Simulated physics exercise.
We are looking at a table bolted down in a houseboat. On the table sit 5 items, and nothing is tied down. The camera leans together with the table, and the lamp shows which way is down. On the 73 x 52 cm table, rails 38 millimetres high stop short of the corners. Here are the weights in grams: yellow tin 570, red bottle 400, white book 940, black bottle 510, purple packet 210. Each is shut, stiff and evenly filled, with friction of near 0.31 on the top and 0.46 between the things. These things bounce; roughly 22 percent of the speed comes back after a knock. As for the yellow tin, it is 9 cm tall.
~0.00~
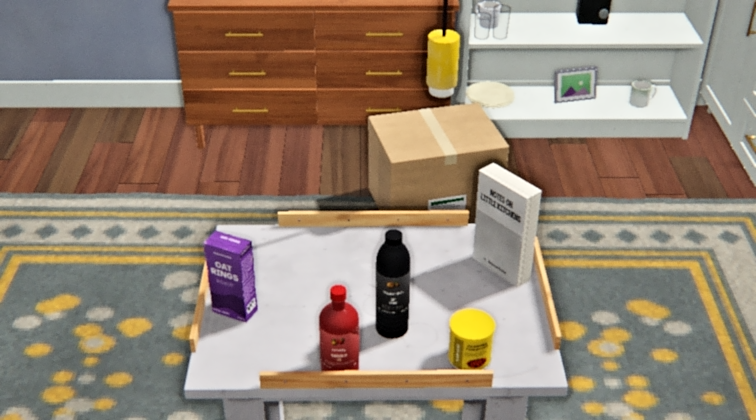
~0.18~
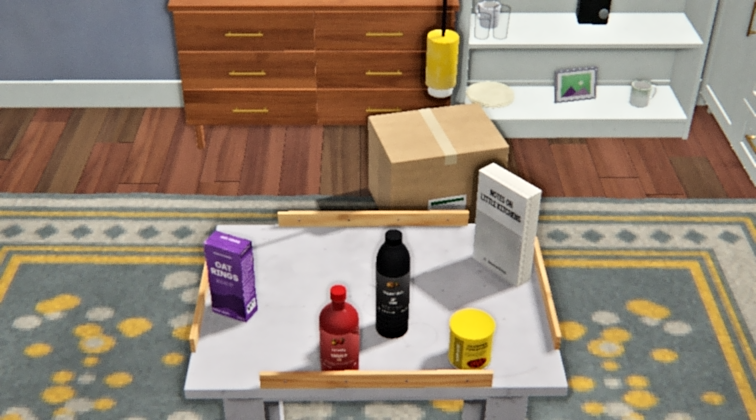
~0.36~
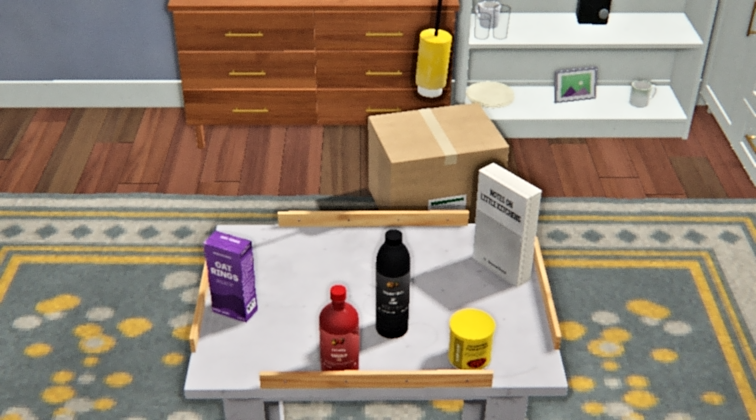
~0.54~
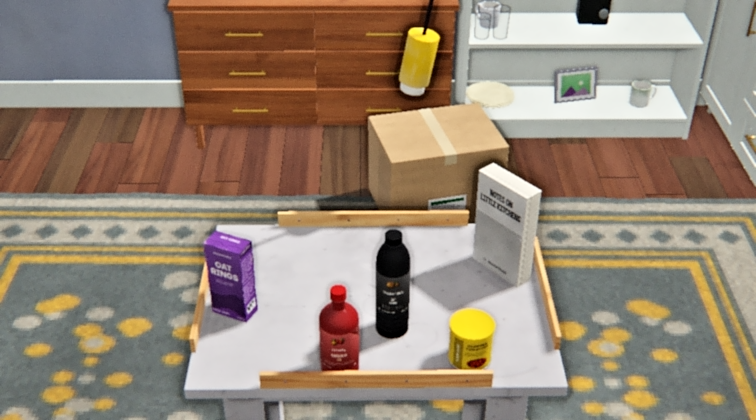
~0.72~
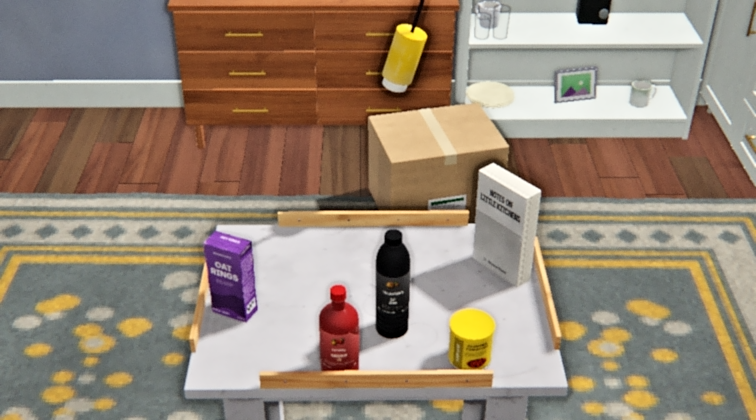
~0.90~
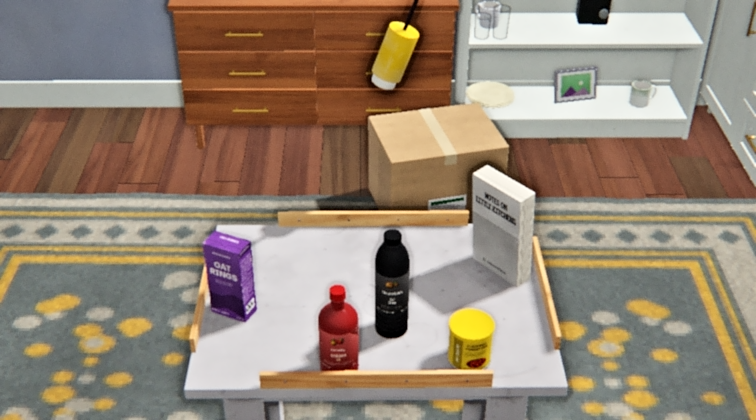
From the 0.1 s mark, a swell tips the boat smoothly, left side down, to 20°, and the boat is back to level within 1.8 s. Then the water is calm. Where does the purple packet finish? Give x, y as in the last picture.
It finishes at about (224, 277).
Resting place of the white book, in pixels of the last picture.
Near (406, 293).
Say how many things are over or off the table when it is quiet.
That makes 2.
Around 1.10 s, floor tilted 19°, left side down; purple packet shifted 2 cm near (224, 277); white book tipped 34° against what carries it; black bottle shifted 2 cm.
Around 1.30 s, floor tilted 15°, left side down; purple packet shifted 2 cm near (224, 277); white book on its side; black bottle shifted 4 cm.
Around 1.40 s, floor tilted 12°, left side down; purple packet shifted 2 cm near (224, 277); white book on its side; black bottle tipped 5° against what carries it.
Around 1.70 s, floor tilted 2°, left side down; purple packet shifted 2 cm near (224, 277); white book on its side; black bottle on its side.
Finally (2.4 s), on their side or leaning hard on the table, white book and black bottle; not toppled but over 5 cm from the start, red bottle; the other 2 still in place (within 5 cm). Final places as that camera would see them, purple packet near (224, 277).
